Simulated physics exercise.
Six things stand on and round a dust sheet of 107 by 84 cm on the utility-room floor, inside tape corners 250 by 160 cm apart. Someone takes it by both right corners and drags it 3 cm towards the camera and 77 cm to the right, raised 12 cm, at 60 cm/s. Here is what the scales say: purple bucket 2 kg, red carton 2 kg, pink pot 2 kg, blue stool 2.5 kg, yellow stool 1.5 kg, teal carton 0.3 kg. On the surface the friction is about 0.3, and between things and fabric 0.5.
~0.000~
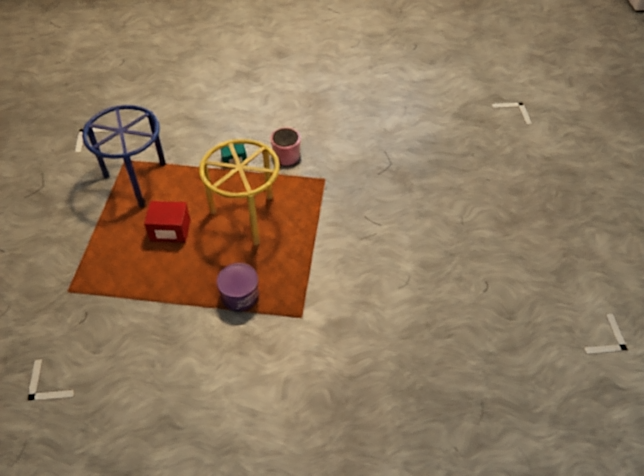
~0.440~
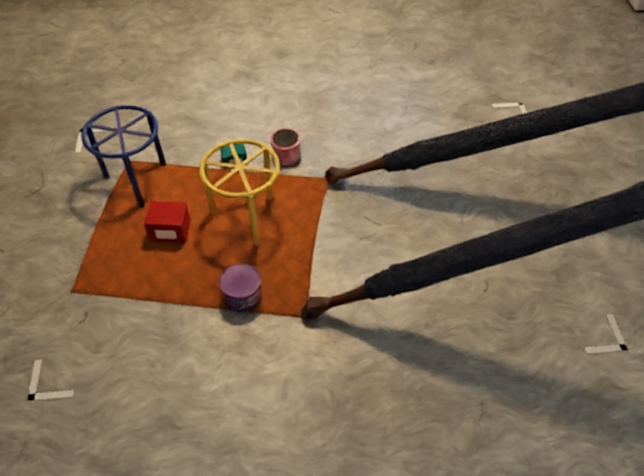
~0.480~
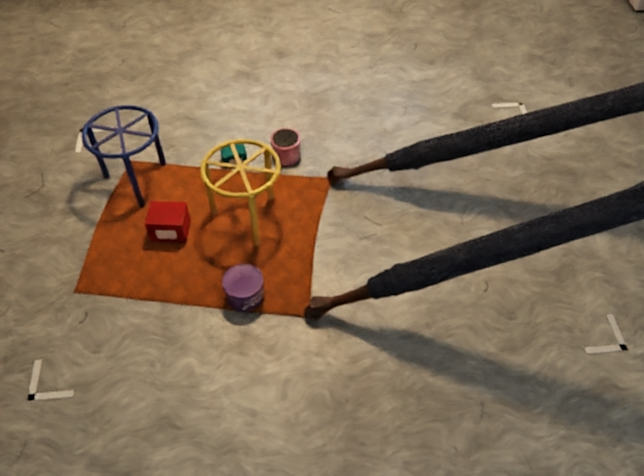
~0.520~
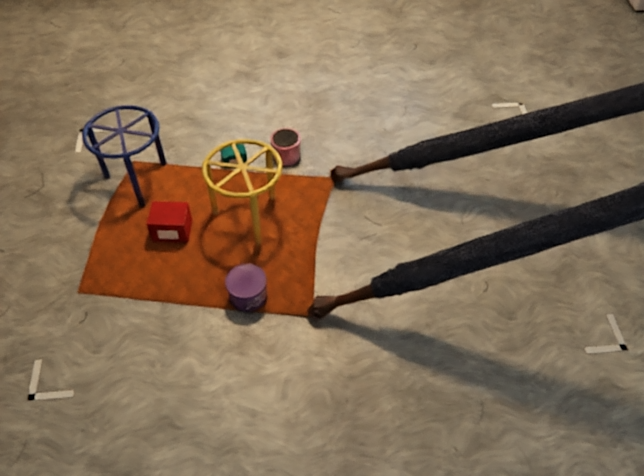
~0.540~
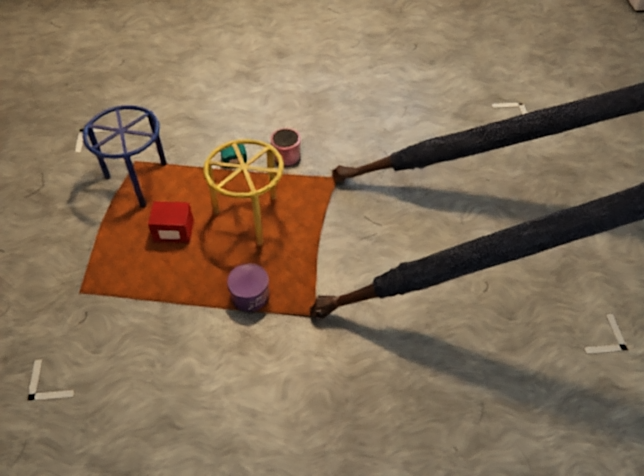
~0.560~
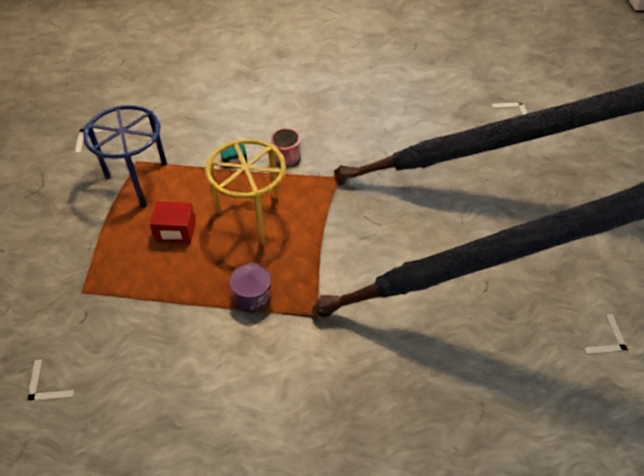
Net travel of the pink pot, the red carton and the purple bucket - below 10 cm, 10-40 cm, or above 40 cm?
In the end pink pot: Short, red carton: Long, purple bucket: Long.
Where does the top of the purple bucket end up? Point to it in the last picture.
Around (438, 275).
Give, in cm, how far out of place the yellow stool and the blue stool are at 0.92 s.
Displacements - yellow stool 25 cm, blue stool 8 cm.
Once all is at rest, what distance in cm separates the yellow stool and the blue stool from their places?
About: Yellow stool 100 cm, blue stool 10 cm.
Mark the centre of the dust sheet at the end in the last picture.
The middle ends up near pixel (378, 229).
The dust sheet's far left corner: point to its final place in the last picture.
Around pixel (278, 166).
By 0.9 s, middle of the dust sheet at (258, 231); purple bucket 28 cm off its start, red carton 25 cm off its start, yellow stool 23 cm off its start.
By 1.3 s, middle of the dust sheet at (306, 230); purple bucket 51 cm off its start, red carton 48 cm off its start, yellow stool 47 cm off its start.
By 1.6 s, middle of the dust sheet at (353, 229); purple bucket 75 cm off its start at (409, 275), red carton 71 cm off its start at (317, 212), yellow stool lifted 10 cm.
By 2.0 s, middle of the dust sheet at (378, 229); purple bucket 88 cm off its start, red carton 83 cm off its start, yellow stool lifted 7 cm.
By 2.6 s, middle of the dust sheet at (378, 229); purple bucket 88 cm off its start at (438, 275), red carton 83 cm off its start at (343, 212), pink pot 0 cm off its start at (286, 138), yellow stool lifted 7 cm.
